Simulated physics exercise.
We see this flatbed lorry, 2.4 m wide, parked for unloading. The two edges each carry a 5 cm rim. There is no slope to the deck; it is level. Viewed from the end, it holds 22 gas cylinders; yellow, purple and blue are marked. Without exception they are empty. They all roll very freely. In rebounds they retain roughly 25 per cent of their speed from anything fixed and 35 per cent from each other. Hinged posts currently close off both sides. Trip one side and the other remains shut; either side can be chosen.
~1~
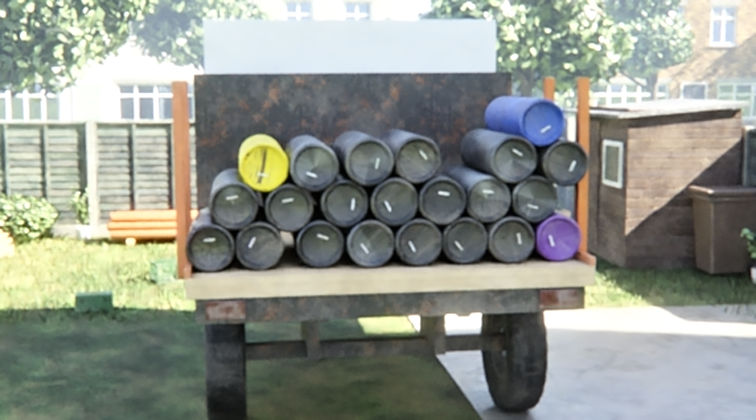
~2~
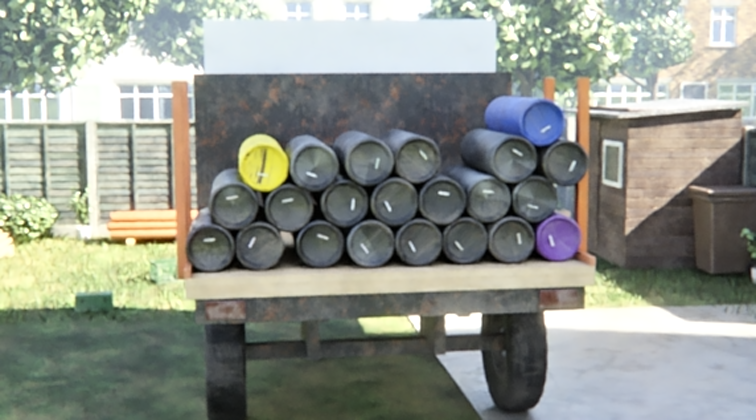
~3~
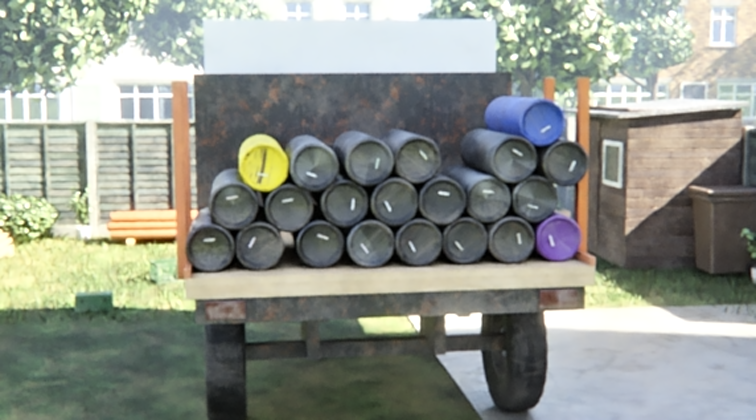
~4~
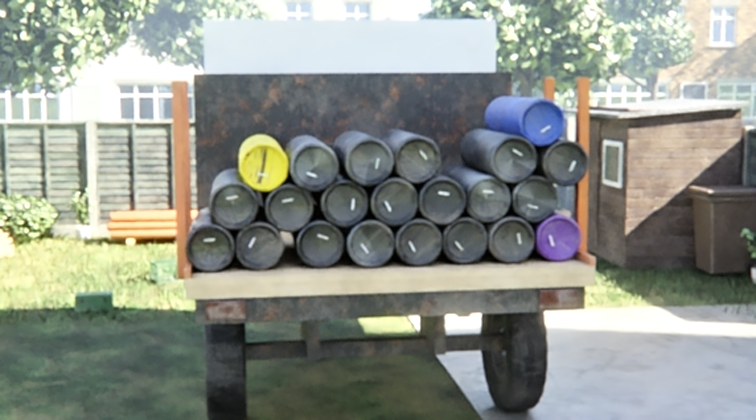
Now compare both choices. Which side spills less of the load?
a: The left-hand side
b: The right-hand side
(a) The left-hand side.
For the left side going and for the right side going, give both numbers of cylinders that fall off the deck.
If the left goes, 0; if the right goes, 2.
With the left side gone, after 0.6 s, yellow is up on others, 45 cm from the left edge; purple is on the deck, 15 cm from the right edge; blue is up on others, 30 cm from the right edge; 0 of 22 are off.
With the left side gone, finally, yellow is up on others, 45 cm from the left edge; purple is on the deck, 15 cm from the right edge; blue is up on others, 30 cm from the right edge; 0 of 22 are off.
With the right side gone, after 0.6 s, yellow is up on others, 45 cm from the left edge; purple is on the deck, 15 cm from the right edge, rolling right; blue is dropping off the right side; 2 of 22 are off.
With the right side gone, finally, yellow is up on others, 45 cm from the left edge; purple is on the deck, 15 cm from the right edge; blue is on the ground to the right; 2 of 22 are off.
